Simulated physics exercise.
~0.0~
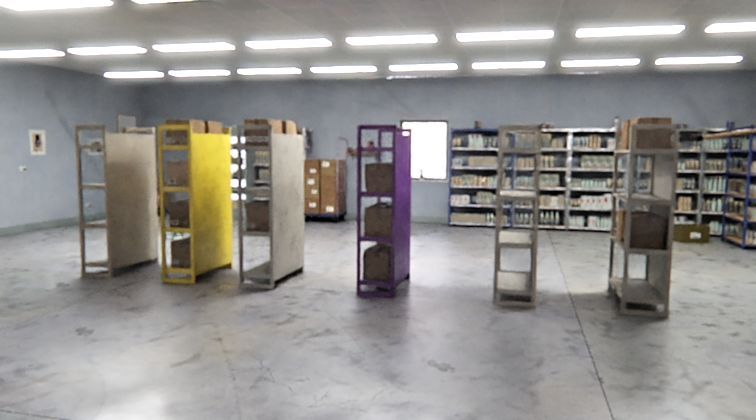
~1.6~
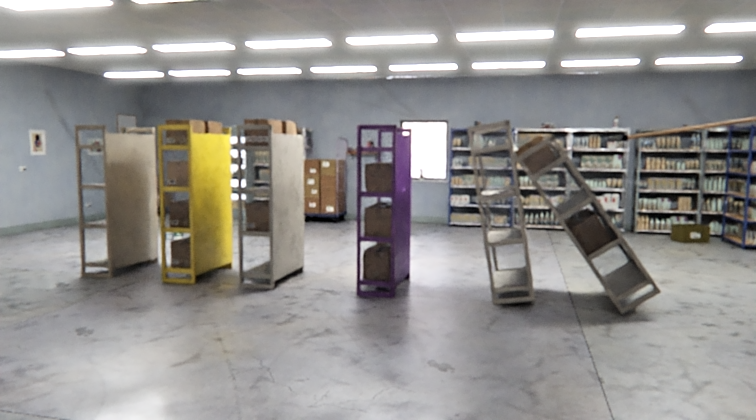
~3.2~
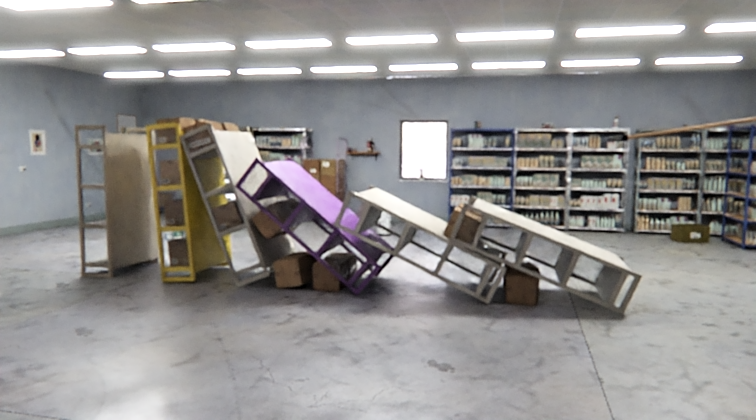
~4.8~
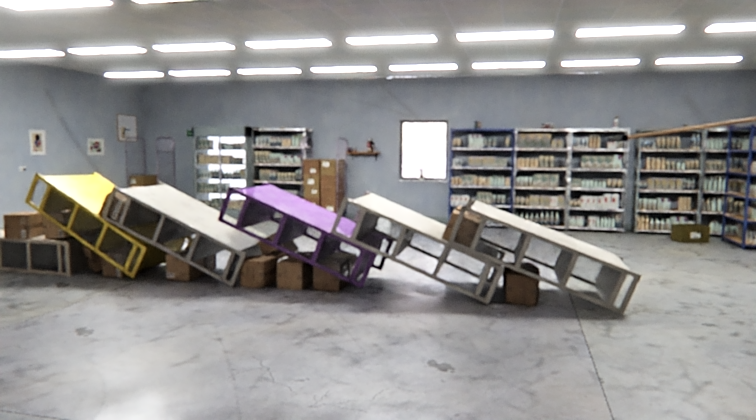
The clip opens on six tall, narrow racks standing in a row across a storeroom floor, one yellow and one purple among the pale ones, with stocked shelves along the back wall. The rack at the far right tips to the left and leans into its neighbor, which starts to tilt as well. The fall passes leftward, bringing down the purple rack and pushing the next pale one onto the yellow, while cartons spill onto the floor. The yellow rack then topples against the last one, which goes flat. At the end, none is left standing, and most rest slanted in an overlapping line among scattered cartons.
